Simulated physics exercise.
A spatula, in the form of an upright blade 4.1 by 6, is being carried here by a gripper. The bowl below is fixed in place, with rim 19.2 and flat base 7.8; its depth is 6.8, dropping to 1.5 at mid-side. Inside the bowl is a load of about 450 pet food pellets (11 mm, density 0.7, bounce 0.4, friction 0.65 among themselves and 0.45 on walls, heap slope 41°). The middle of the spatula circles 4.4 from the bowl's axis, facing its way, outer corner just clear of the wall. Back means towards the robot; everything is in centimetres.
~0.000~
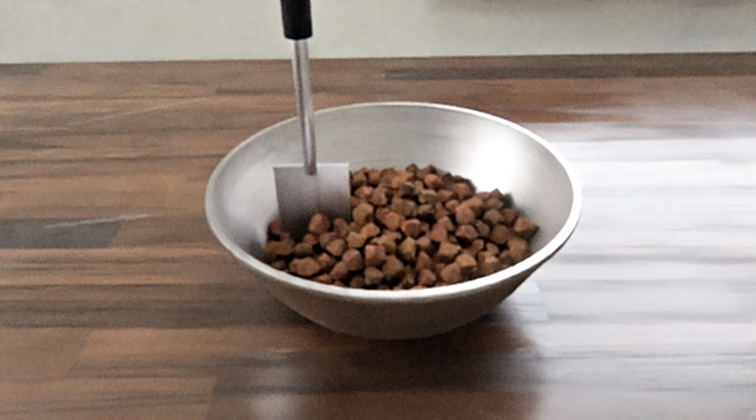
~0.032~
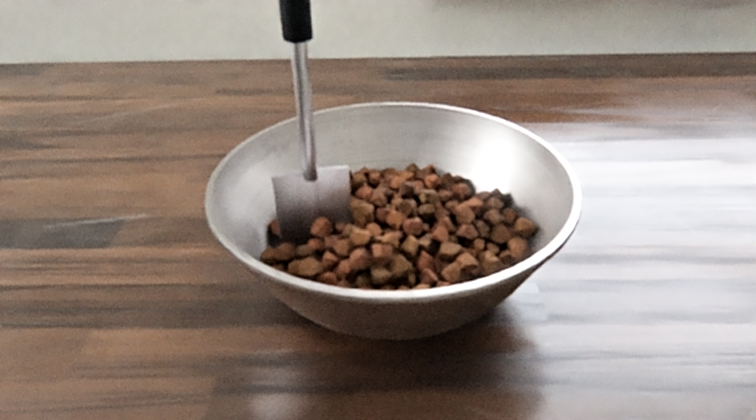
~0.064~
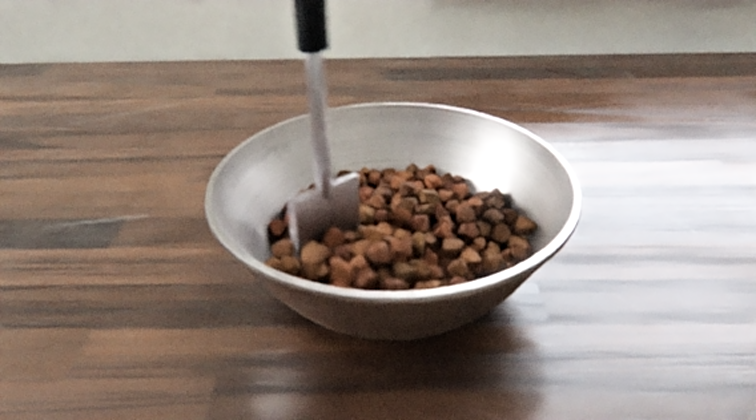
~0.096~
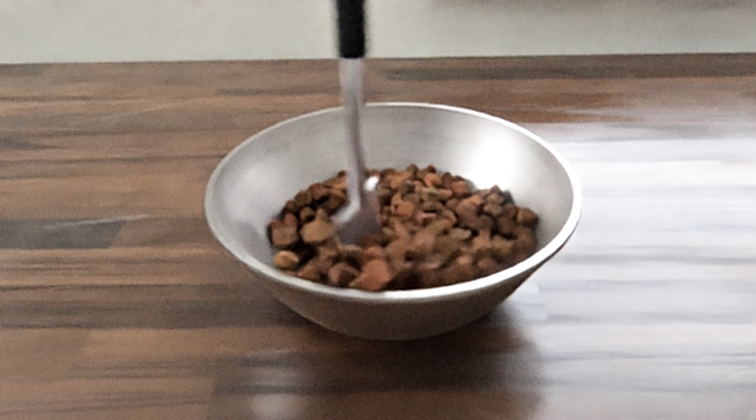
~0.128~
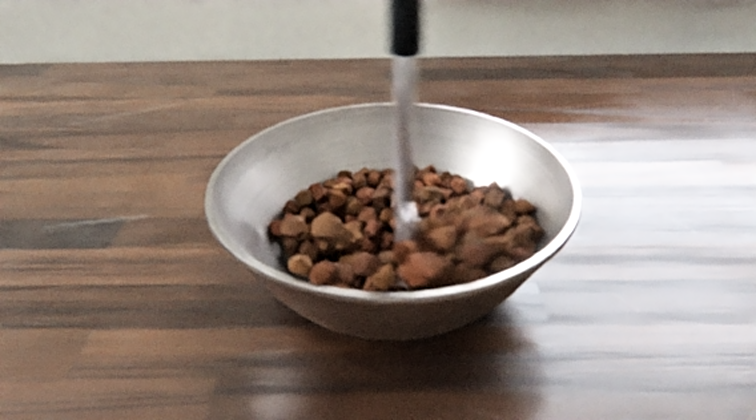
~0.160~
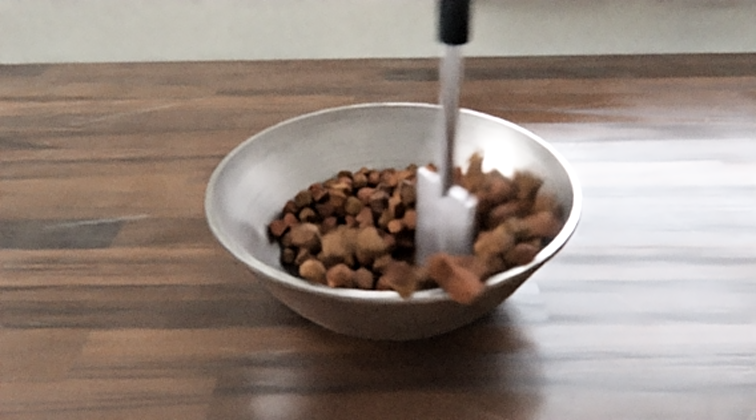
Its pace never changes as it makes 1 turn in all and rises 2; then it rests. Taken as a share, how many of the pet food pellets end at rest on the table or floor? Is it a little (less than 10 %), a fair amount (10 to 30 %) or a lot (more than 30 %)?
A fair amount, from 10 to 30 %.
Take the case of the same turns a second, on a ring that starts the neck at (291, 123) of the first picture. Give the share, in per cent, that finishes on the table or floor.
About 15 %.
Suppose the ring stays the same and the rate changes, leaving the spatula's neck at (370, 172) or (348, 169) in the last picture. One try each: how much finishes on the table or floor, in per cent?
Some 10 and 5 per cent.
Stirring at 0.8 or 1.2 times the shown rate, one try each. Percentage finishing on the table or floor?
About 15 and 30 per cent.
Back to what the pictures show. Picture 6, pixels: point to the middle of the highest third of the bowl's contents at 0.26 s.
Near (460, 154).
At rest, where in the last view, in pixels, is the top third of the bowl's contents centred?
Estimated centre: (328, 235).
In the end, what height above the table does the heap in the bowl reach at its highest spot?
6.0 cm, give or take.
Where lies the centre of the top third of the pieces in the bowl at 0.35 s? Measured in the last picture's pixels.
I'd put it close to (331, 165).
After 0.26 s, 212° round, highest piece 11 above the table; 417 in the bowl, 3 on the table or floor, 31 in flight or on the tool.
After 0.35 s, 299° round, highest piece 10 above the table; 379 in the bowl, 30 on the table or floor, 42 in flight or on the tool.
After 0.60 s, 0° round, highest piece 6 above the table; 362 in the bowl, 89 on the table or floor.
After 1.30 s, 0° round, highest piece 6 above the table; 362 in the bowl, 89 on the table or floor.
At rest, 362 in the bowl, 89 on the table or floor. That is 20 % on the table or floor.
